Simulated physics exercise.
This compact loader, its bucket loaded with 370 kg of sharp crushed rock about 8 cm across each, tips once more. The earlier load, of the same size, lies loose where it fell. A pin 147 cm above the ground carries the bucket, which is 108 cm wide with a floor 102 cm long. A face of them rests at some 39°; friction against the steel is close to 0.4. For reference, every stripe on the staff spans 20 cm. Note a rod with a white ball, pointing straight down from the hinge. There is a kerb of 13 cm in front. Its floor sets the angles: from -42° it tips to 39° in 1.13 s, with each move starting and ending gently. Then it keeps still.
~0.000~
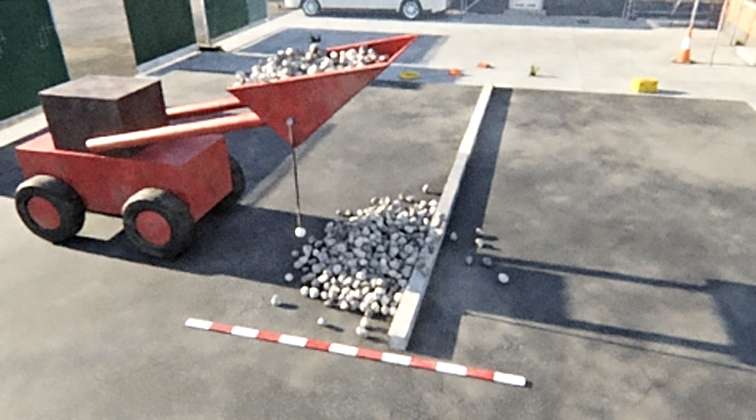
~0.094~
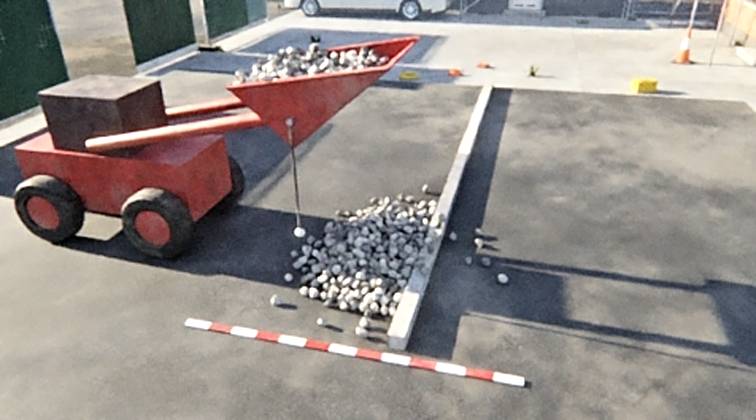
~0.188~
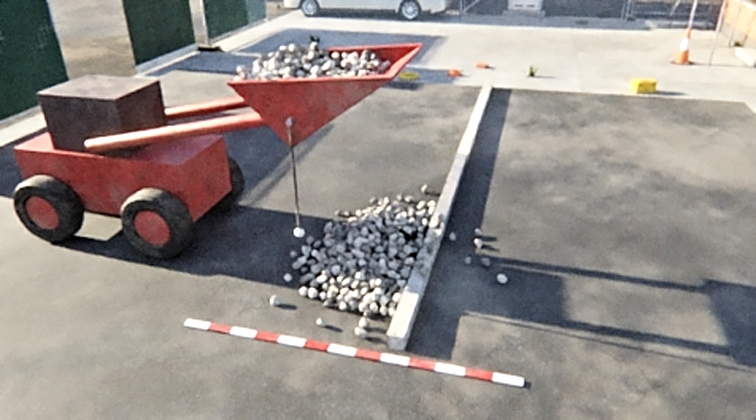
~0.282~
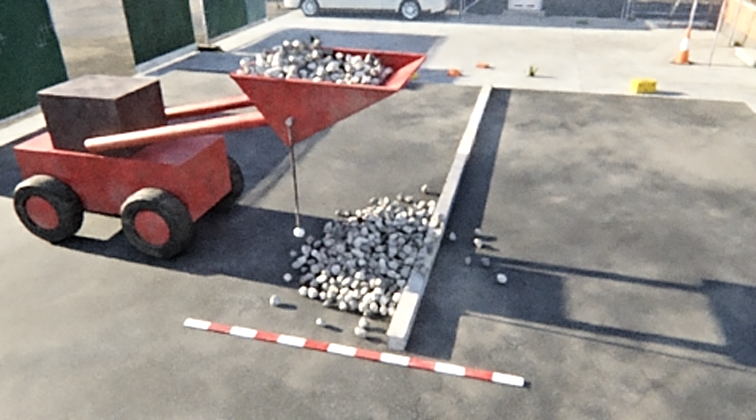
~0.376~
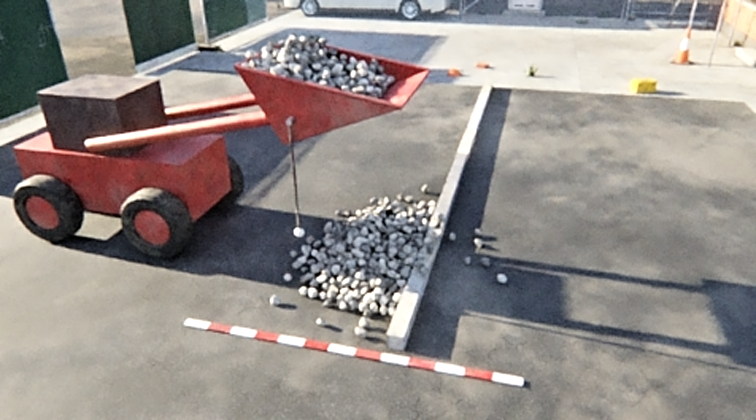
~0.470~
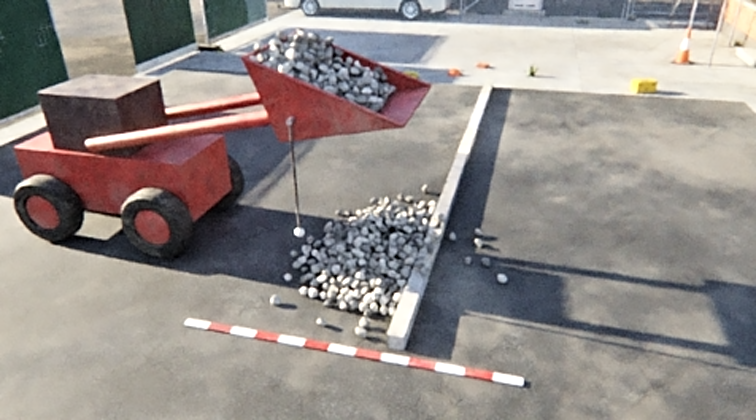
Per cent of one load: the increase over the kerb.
74 percent.
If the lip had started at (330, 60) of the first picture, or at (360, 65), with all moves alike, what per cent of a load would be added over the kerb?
Around 15 and 40 percent respectively.
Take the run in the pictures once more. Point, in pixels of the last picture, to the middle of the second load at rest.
Their middle is at about (456, 254).
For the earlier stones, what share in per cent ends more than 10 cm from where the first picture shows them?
The answer is about 0 per cent.
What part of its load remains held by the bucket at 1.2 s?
It still holds about 80 per cent.
After 0.9 s the floor is at 27°; in per cent of one load, 100 in the bucket, 99 on this side of the kerb, 1 over the kerb; the foremost stones are at (466, 252).
After 1.2 s the floor is at 39°; in per cent of one load, 78 in the bucket, 121 on this side of the kerb, 1 over the kerb; the foremost stones are at (466, 252).
After 1.6 s the floor is at 39°; in per cent of one load, 23 in the bucket, 149 on this side of the kerb, 28 over the kerb; the foremost stones are at (490, 274).
After 4.2 s the floor is at 39°; in per cent of one load, 0 in the bucket, 125 on this side of the kerb, 75 over the kerb; the foremost stones are at (605, 276). Net gain over the kerb, 74.
